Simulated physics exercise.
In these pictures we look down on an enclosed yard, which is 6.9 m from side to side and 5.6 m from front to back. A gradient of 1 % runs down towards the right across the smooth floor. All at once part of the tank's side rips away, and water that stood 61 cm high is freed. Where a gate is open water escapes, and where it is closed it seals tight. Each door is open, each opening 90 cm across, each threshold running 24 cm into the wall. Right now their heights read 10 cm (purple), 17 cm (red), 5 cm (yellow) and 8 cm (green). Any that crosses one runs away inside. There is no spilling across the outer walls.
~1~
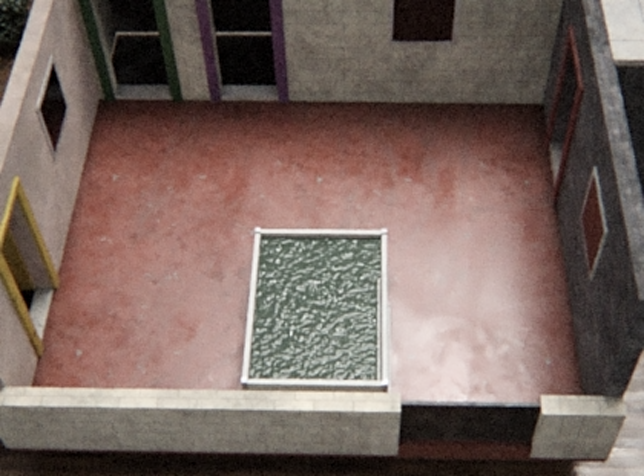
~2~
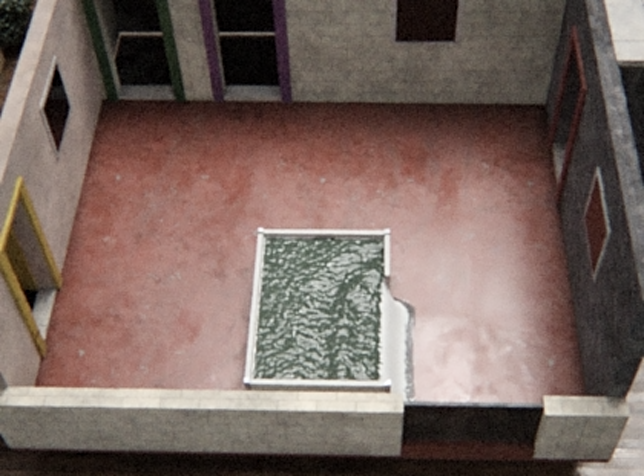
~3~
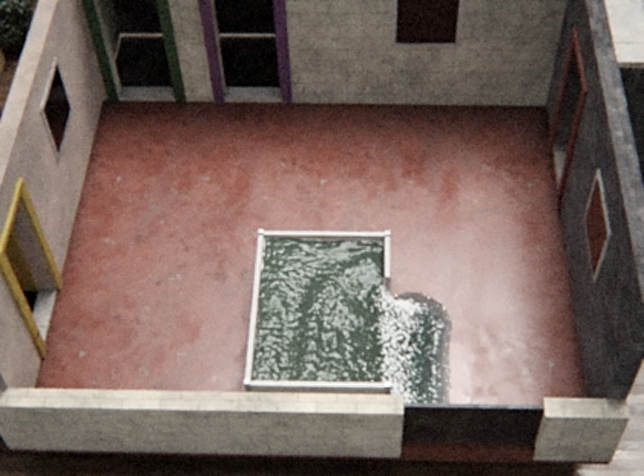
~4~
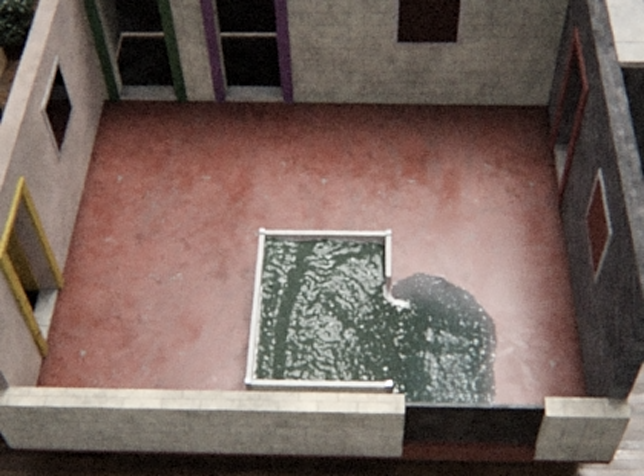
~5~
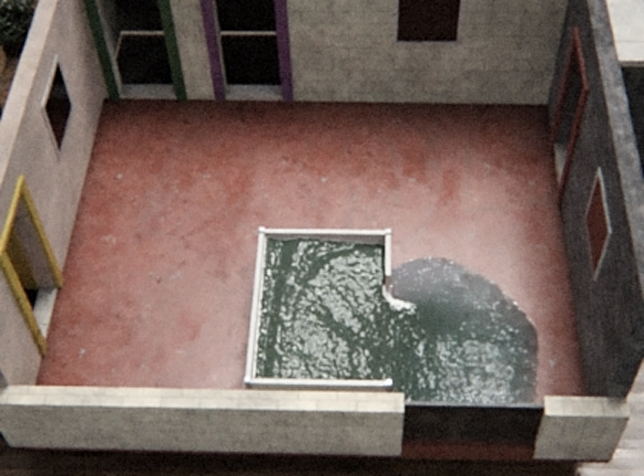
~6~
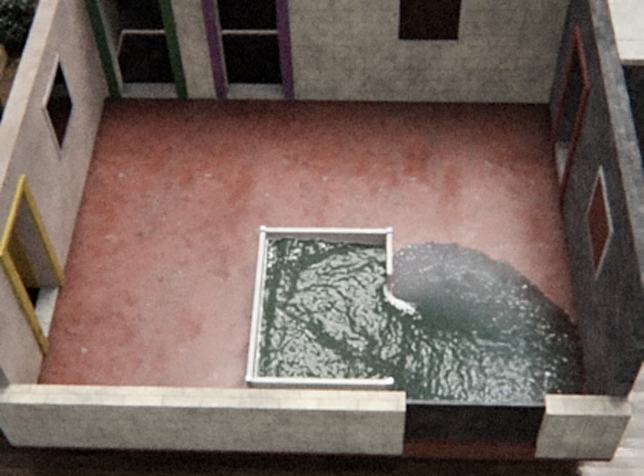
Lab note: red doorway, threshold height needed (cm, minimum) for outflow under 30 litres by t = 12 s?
Approx. 9 cm.
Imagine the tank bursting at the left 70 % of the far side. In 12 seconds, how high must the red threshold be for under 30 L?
You'd want it roughly 8.5 centimetres tall.
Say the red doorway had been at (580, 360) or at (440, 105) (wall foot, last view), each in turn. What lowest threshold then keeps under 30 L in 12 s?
You'd want about 34 cm there first, then about 15 cm.
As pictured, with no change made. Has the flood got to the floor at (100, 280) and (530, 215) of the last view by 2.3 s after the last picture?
First untouched, then soaked.
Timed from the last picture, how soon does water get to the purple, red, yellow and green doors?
Purple = 3.6 s, red = 1.1 s, yellow = 6.5 s, green = 4.5 s.
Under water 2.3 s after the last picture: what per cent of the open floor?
Wet: Close to 35 %.
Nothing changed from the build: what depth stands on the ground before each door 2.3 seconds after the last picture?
Depth (cm): Purple 0 / red 9 / yellow 0 / green 0.
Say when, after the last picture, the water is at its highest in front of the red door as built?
Near 6.5 seconds.
Then, 0.7 s after the last picture water covers 20 % of the floor, deepest (57 cm) near (590, 431); it has not reached the red door.
Then, 2.3 s after the last picture water covers 35 % of the floor, deepest (30 cm) near (590, 431); 9 cm at the red door, 0 litres in over its 17 cm threshold.
Then, 11.3 s after the last picture water covers 100 % of the floor, deepest (12 cm) near (252, 383); 9 cm at the red door, 0 litres in over its 17 cm threshold.
At the red door as built, the water peaked near 14 cm, 6.7 s after the last picture.
Run again over the same 12 s with other heights there, 52 litres in over 7.5 cm, 17 litres over 10.5 cm. The limit of 30 litres is kept from about 9 cm up.
